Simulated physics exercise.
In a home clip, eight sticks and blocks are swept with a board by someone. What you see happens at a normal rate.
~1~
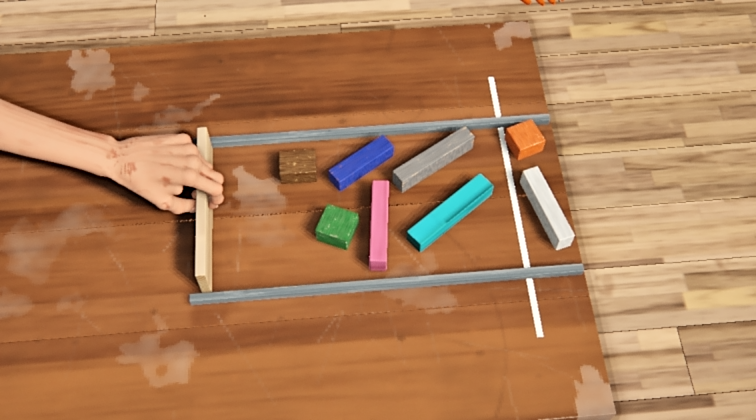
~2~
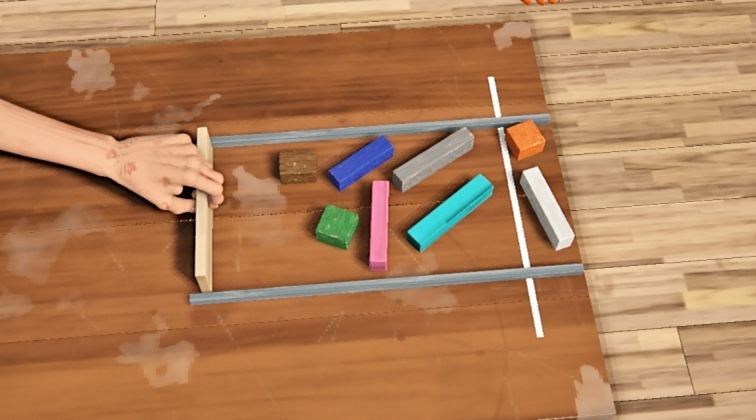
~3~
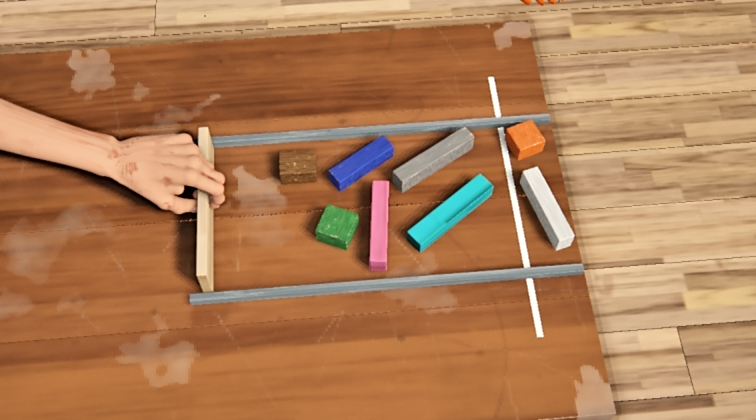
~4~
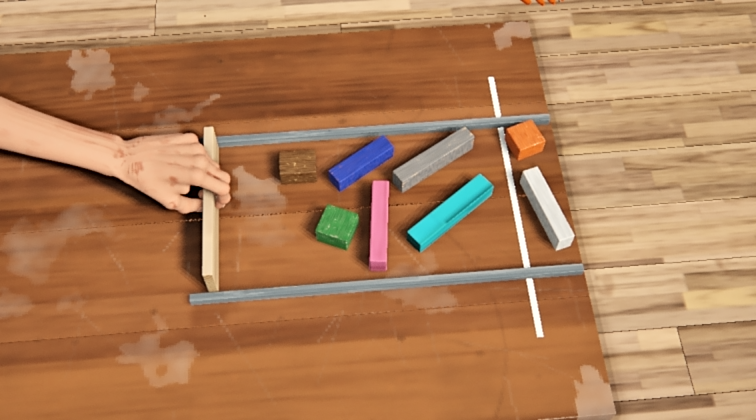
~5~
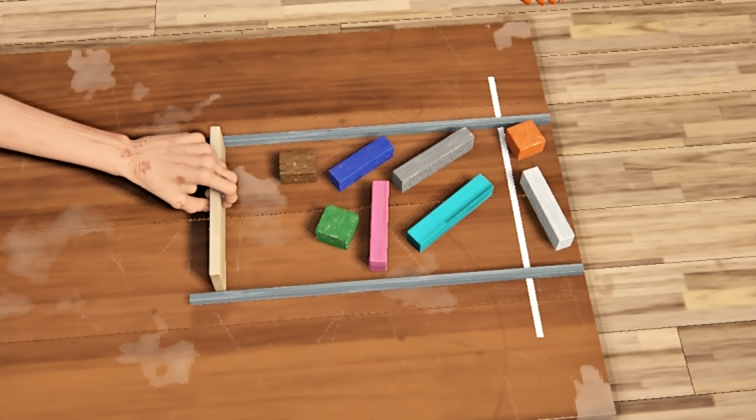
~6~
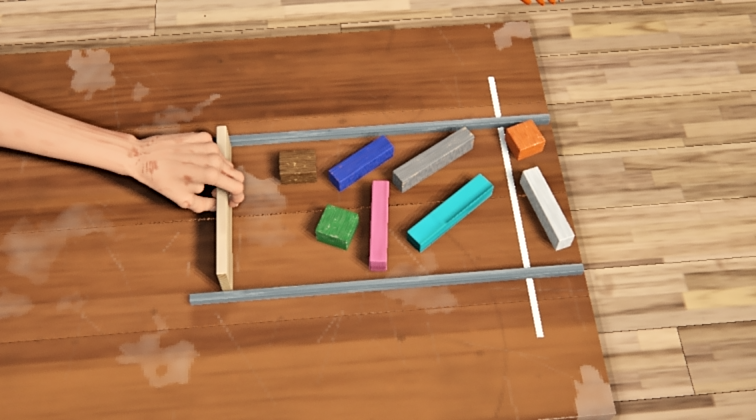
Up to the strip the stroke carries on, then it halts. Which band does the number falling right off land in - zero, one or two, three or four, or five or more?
After the push, three or four have dropped.
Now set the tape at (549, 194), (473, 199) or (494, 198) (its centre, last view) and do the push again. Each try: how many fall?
Counts per try, in order: 6 / 2 / 2.
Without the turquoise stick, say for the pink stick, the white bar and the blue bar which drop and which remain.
Note: Pink stick is on by the end; white bar is off by the end; blue bar is on by the end.
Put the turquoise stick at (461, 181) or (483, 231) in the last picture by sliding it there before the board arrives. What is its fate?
First place: It goes off the edge; second place: It goes off the edge.
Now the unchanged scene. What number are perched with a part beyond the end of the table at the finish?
As for overhanging, the count is 2.
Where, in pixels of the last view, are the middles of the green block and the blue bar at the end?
Green block: (534, 205); blue bar: (553, 161).
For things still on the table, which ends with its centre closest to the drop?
It would be the blue bar.
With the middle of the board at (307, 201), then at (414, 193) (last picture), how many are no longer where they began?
One spot: 2. Other spot: 6.
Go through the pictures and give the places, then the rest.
In the first frame, white bar (546, 208); orange block (525, 140); turquoise stick (450, 212); board (204, 208); tape (514, 196).
In the second frame, orange block (525, 140); green block (337, 227).
In the third frame, turquoise stick (450, 213); brown block (298, 167).
In the fourth frame, white bar (546, 208); grey bar (434, 159).
In the fifth frame, orange block (525, 140); pink stick (379, 225).
In the sixth frame, white bar (546, 208); orange block (525, 140); turquoise stick (450, 213); board (225, 207); tape (514, 196).
Soon after, none off yet; white bar at rest near (546, 208); orange block at rest near (525, 140); turquoise stick at rest near (450, 213).
At rest, the number that fall off is three or four; fallen, grey bar, turquoise stick, orange block and white bar.
